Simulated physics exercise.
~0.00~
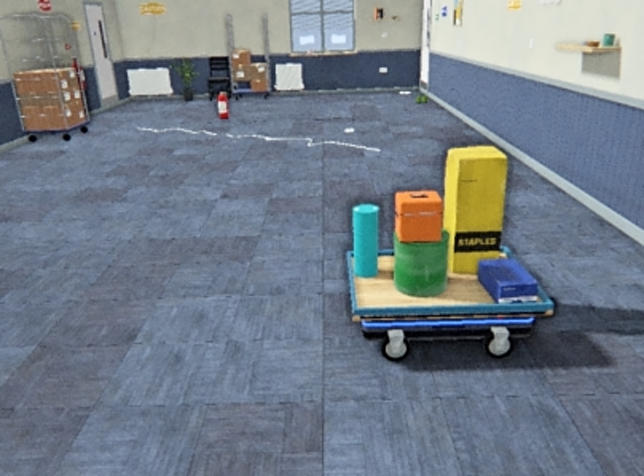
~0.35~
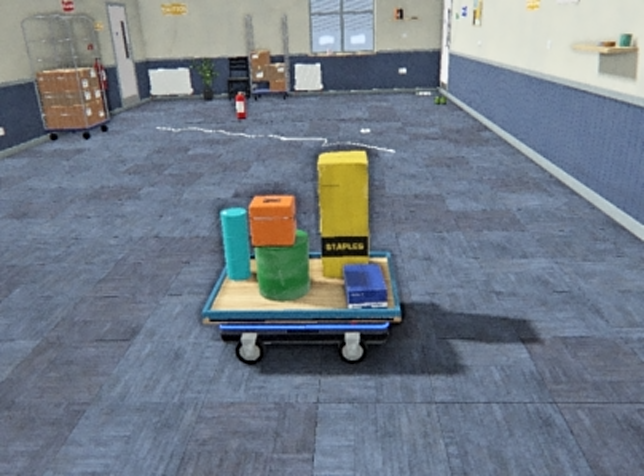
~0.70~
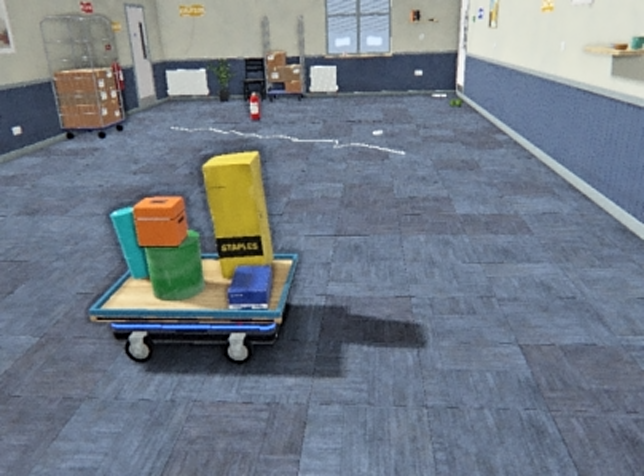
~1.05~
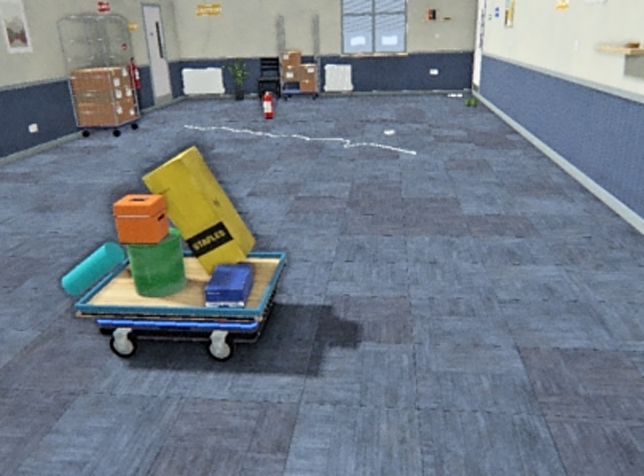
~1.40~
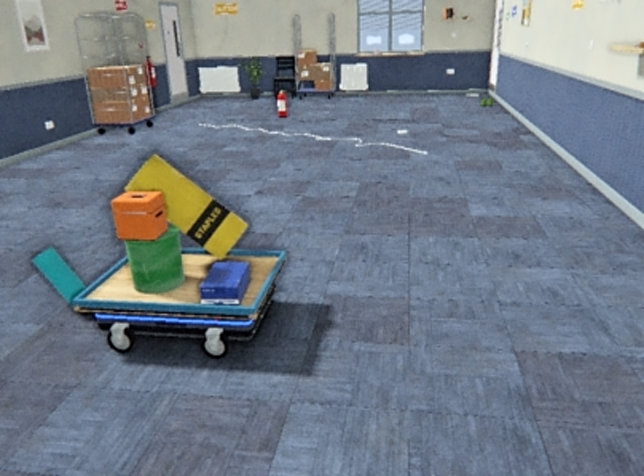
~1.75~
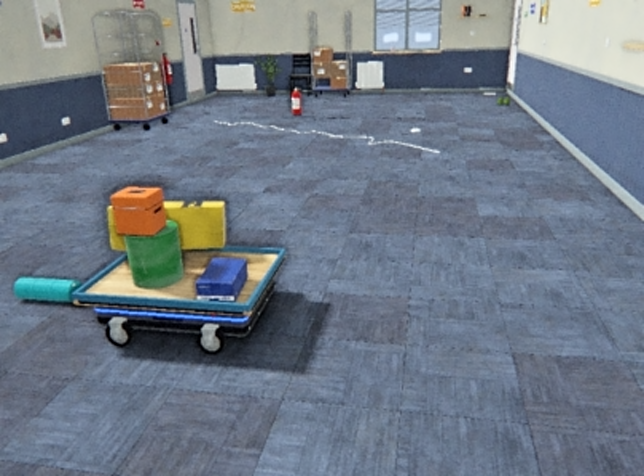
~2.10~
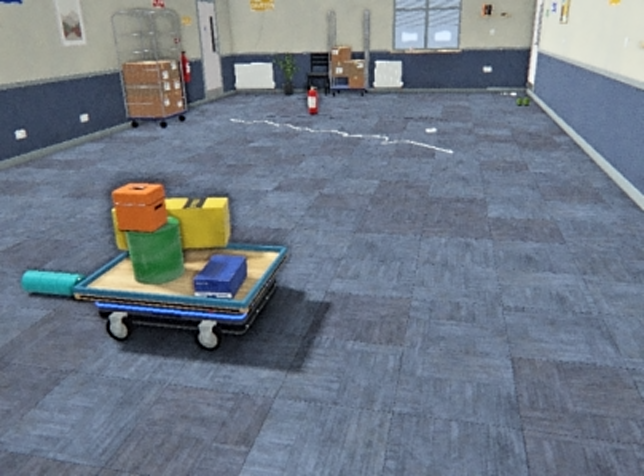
Loaded cart rolling left across a carpeted room and stopping, turquoise canister tipping off, yellow box toppling on deck, others staying put.
